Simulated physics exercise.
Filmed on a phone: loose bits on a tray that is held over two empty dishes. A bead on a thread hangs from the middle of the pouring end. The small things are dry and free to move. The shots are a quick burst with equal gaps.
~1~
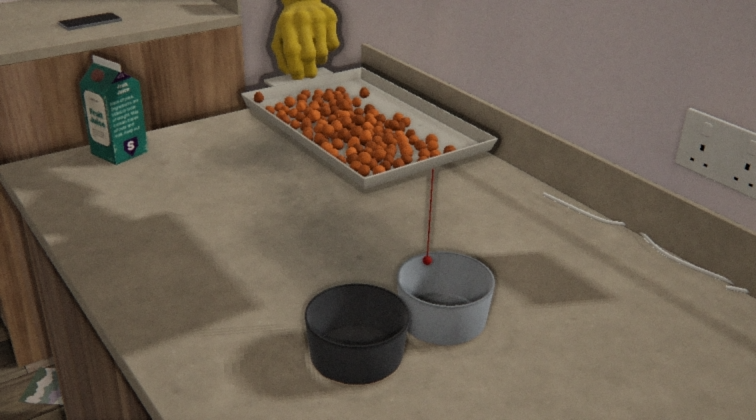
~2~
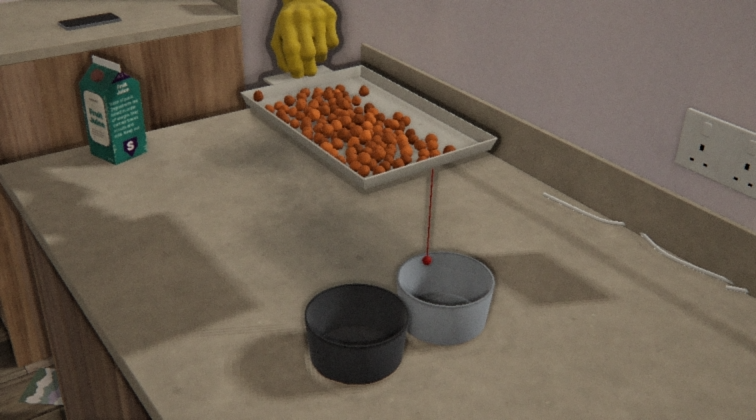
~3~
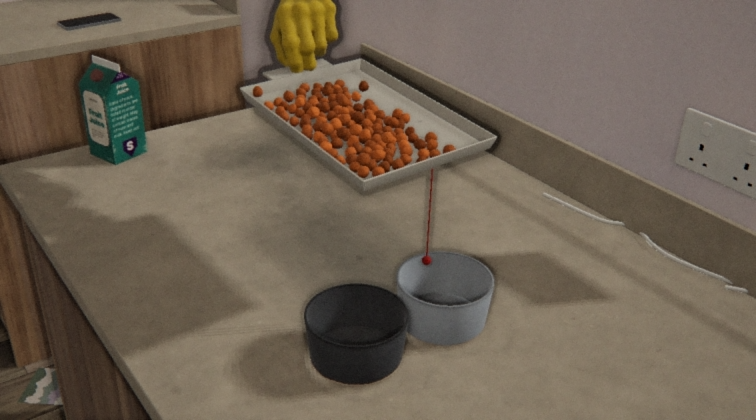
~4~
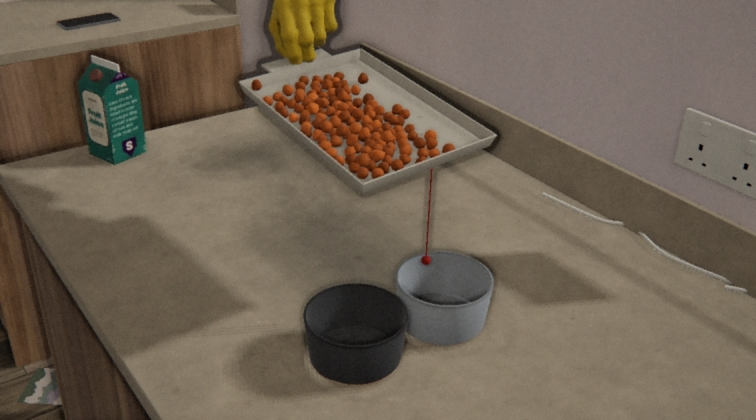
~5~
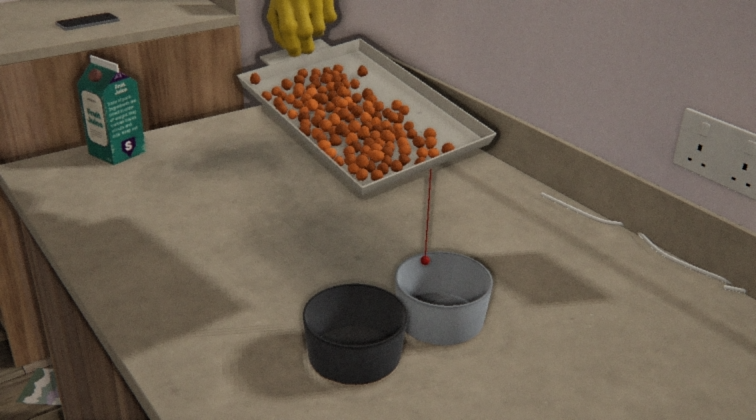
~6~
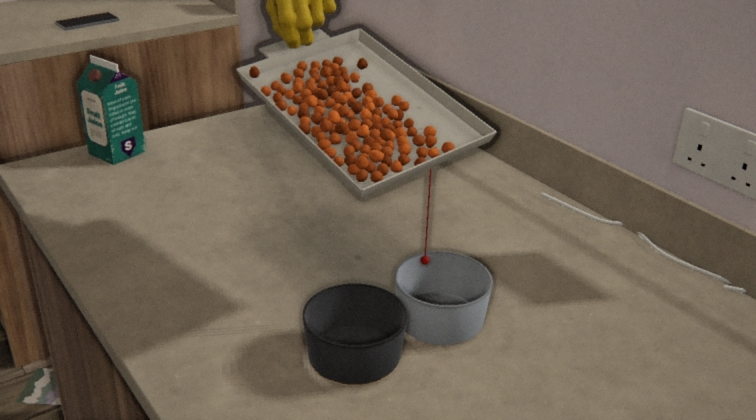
A yellow-gloved hand held a pale tray of orange-brown coated peanuts above a black dish and a grey one, then slowly raised the tray's back end while the front left corner dipped slightly.
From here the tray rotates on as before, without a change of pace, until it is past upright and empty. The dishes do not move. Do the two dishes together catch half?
Caught overall: Over half.
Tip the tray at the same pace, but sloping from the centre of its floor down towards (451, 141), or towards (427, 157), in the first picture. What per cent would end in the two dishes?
In turn 30 and 40 in a hundred.
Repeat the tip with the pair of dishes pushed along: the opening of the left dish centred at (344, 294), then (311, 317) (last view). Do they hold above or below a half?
First the larger part, then the larger part.
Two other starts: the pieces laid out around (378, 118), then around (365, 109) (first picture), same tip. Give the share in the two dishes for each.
Roughly 90 per cent, and 80 per cent.
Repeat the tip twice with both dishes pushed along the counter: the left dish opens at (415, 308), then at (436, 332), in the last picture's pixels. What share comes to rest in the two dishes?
Near 50 % and 10 %.
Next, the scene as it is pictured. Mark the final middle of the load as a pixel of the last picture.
Around (366, 345).
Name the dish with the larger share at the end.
The winner is the left-hand dish.
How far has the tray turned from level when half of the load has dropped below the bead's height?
Near 95 degrees.
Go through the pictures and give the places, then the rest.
The first frame shows corners of the pouring end at (366, 176) and (491, 138), level; middle of the load at (352, 128), coated peanuts; left dish at (386, 359); right dish at (476, 319); bead on its thread at (427, 260).
The second frame shows corners of the pouring end at (365, 176) and (491, 138), level; middle of the load at (352, 127).
The third frame shows corners of the pouring end at (365, 178) and (491, 136), tipped barely, lowest at the left corner; middle of the load at (351, 125).
The fourth frame shows corners of the pouring end at (364, 181) and (491, 134), tipped a little, lowest at the left corner; middle of the load at (351, 121).
The fifth frame shows corners of the pouring end at (363, 183) and (490, 133), tipped a little, lowest at the left corner; middle of the load at (350, 118).
The sixth frame shows corners of the pouring end at (363, 186) and (490, 131), tipped a little, lowest at the left corner; middle of the load at (350, 115); left dish at (384, 359); right dish at (473, 319).
Soon, tray tipped steeply; nearly all on the tray; a stray few in the air.
A while on, tray tipped right over; about half on the tray; about a quarter in the left dish; a stray few in the right dish; a stray few outside both; about a quarter in the air.
Towards the end, tray tipped past a quarter turn; about two thirds in the left dish; a small part in the right dish; about a quarter outside both.
Finally, tray tipped past a quarter turn; about two thirds in the left dish; a small part in the right dish; about a quarter outside both.
